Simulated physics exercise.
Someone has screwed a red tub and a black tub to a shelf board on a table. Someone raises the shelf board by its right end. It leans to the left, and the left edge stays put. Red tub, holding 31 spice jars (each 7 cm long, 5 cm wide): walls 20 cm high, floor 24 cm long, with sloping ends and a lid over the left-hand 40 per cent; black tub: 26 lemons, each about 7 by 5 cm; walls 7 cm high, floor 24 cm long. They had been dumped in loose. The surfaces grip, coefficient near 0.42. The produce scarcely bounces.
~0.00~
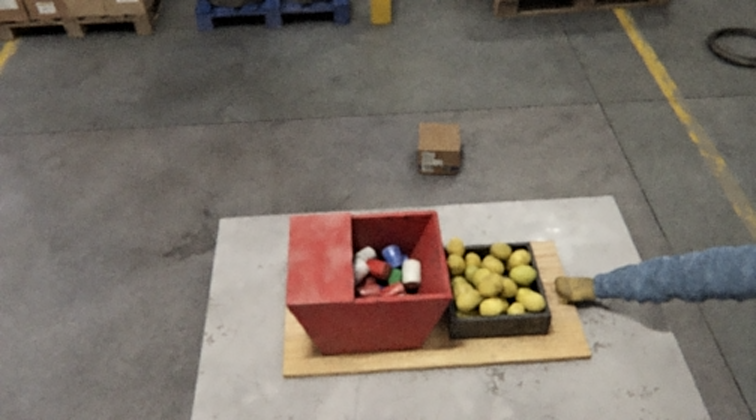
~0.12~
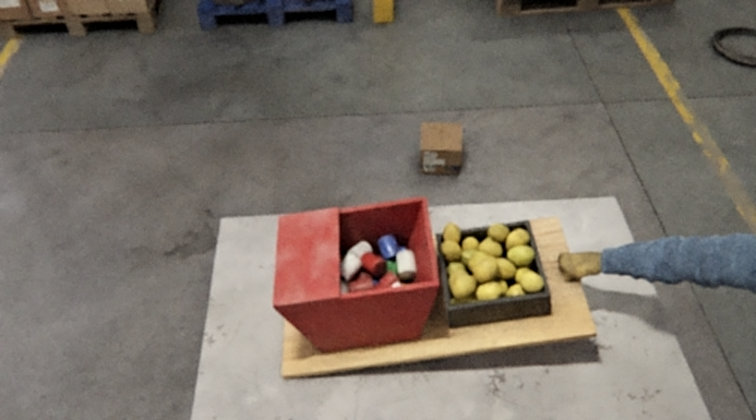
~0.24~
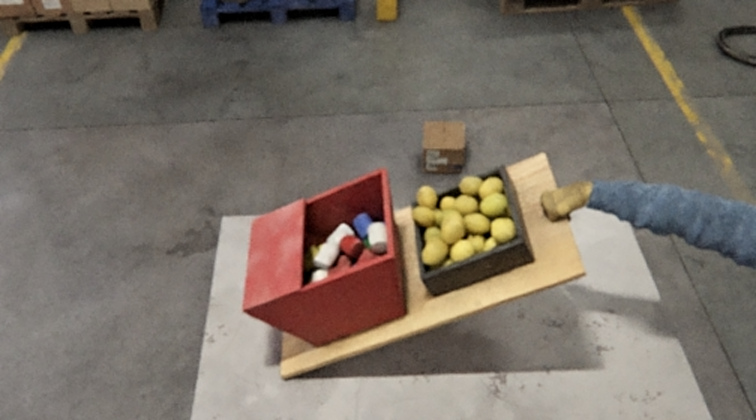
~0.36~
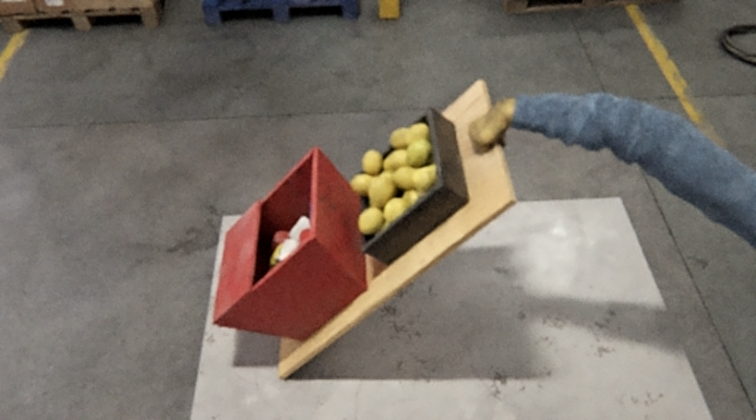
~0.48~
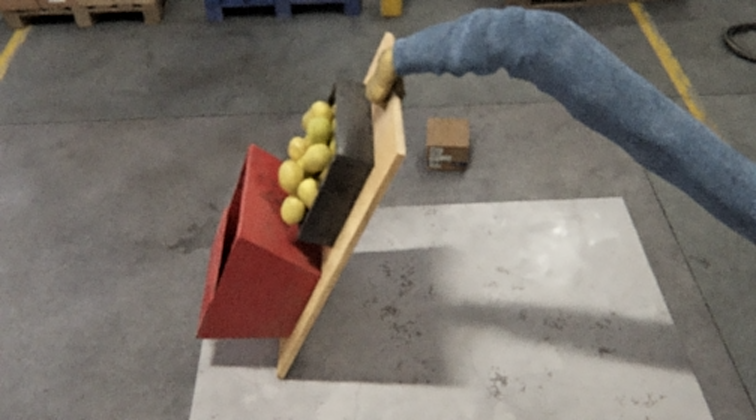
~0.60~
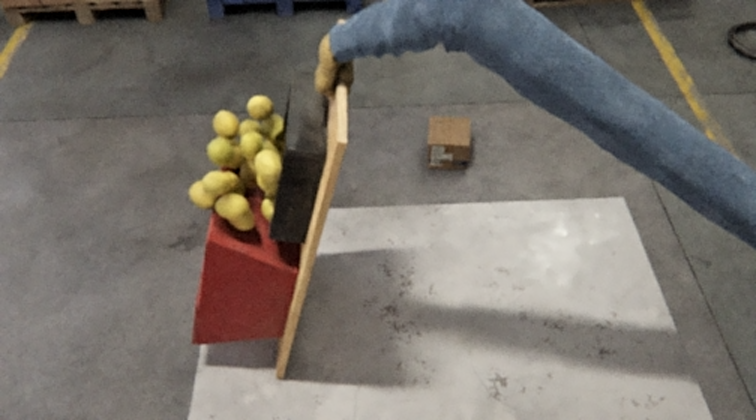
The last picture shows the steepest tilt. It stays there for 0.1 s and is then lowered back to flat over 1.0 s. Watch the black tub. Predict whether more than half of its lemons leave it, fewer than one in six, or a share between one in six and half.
More than half leave it.
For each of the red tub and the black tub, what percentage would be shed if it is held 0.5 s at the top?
With that change, red tub sheds 0 percent and black tub sheds 70 percent.
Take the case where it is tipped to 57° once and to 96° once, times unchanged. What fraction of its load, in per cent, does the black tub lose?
First 30 %, second 100 %.
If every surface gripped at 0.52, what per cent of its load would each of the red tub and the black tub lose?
Then the red tub sheds 0 per cent, while the black tub sheds 70 per cent.
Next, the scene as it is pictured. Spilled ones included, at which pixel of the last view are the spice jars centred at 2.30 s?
Roughly (361, 290).
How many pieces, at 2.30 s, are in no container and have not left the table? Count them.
Around 0 in all.
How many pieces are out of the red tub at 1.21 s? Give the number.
Red tub - about 2 out by that time.
After 0.87 s, tilt 69°; 2 of 31 out of the red tub and 20 of 26 out of the black tub.
After 1.21 s, tilt 36°; 2 of 31 out of the red tub and 20 of 26 out of the black tub.
After 1.69 s, tilt 0°; 2 of 31 out of the red tub and 20 of 26 out of the black tub.
Final count (at 2.30 s), 2 of 31 out of the red tub and 20 of 26 out of the black tub. Asked share, 20 of 26, 77 per cent.
